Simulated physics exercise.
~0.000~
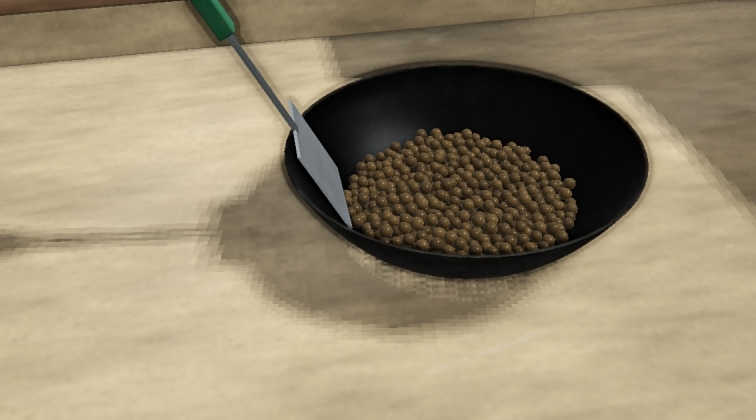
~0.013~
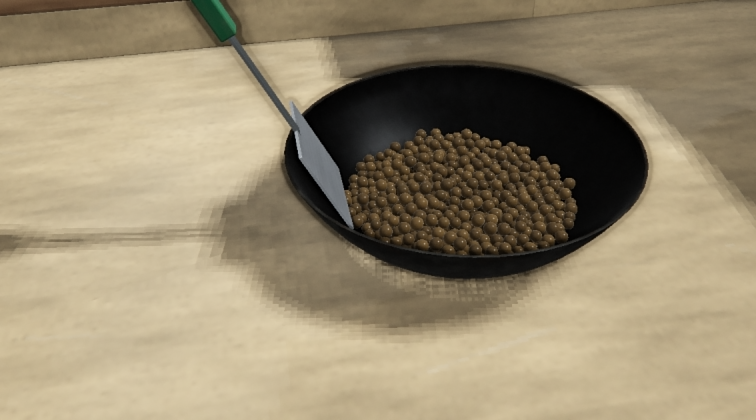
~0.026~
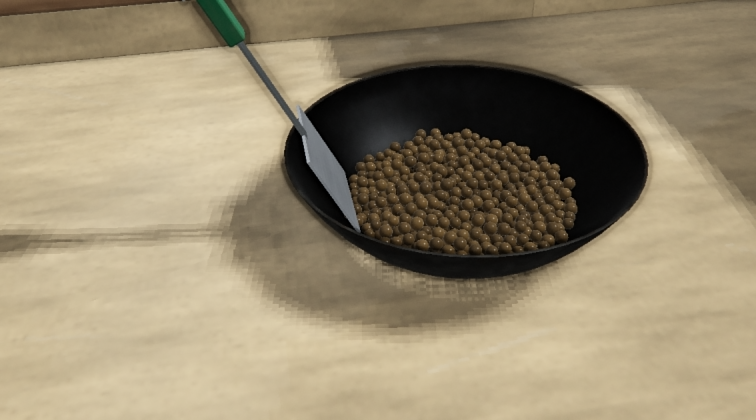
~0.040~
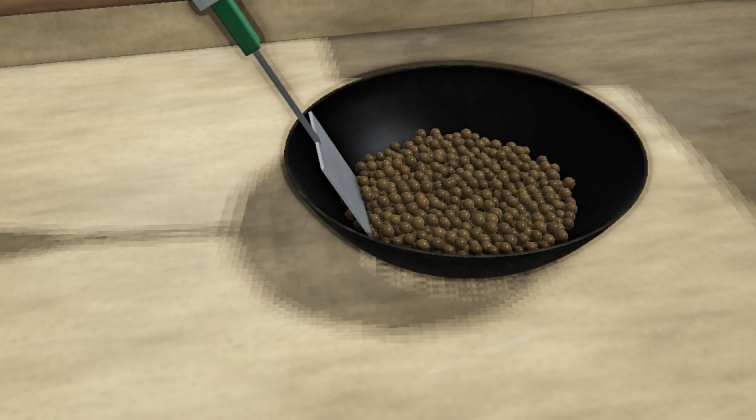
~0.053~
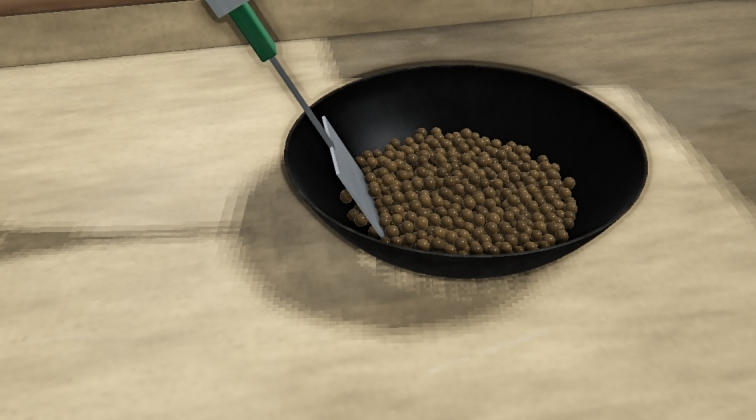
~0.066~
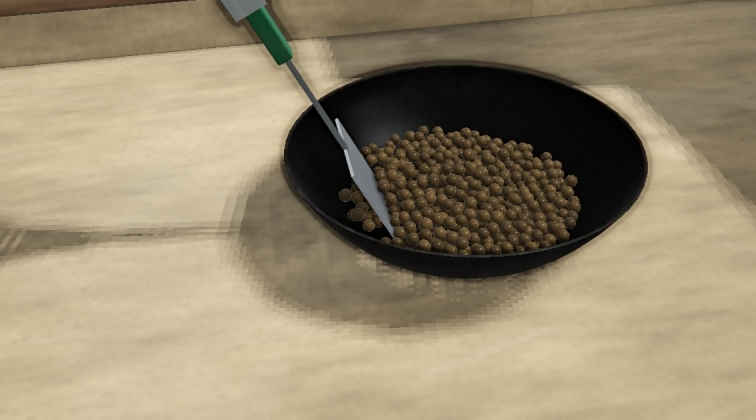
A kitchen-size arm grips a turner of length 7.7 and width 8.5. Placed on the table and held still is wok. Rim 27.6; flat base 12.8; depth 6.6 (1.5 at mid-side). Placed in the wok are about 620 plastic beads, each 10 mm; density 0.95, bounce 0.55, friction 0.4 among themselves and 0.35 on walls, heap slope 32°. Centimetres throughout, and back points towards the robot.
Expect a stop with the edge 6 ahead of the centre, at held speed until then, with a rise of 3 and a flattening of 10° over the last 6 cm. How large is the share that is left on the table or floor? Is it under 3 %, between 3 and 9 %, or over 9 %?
It is under 3 %.
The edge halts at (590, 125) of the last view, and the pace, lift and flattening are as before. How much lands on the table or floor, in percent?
Something near 30 in a hundred.
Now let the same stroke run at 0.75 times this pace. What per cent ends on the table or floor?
About 0 per cent.
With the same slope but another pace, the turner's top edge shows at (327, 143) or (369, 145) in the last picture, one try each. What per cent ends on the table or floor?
Some 0 and 10 per cent.
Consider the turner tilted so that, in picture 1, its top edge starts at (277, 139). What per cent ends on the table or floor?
Some 0 per cent.
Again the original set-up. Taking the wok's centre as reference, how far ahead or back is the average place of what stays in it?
Some 4.5 cm ahead of the centre.
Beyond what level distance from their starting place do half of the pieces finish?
Distance: Around 3 cm.
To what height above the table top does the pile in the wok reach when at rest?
Height at the end: Around 6.0 cm.
By 0.12 s, sloping 64°, highest piece 4 above the table; 616 in the wok.
By 0.17 s, sloping 60°, highest piece 5 above the table; 616 in the wok.
By 0.40 s, sloping 54°, highest piece 7 above the table; 615 in the wok, 1 on the blade or in flight.
By 1.45 s, sloping 54°, highest piece 5 above the table; 615 in the wok, 1 on the table or floor.
Final count, 615 in the wok, 1 on the table or floor. That is 0 % on the table or floor.
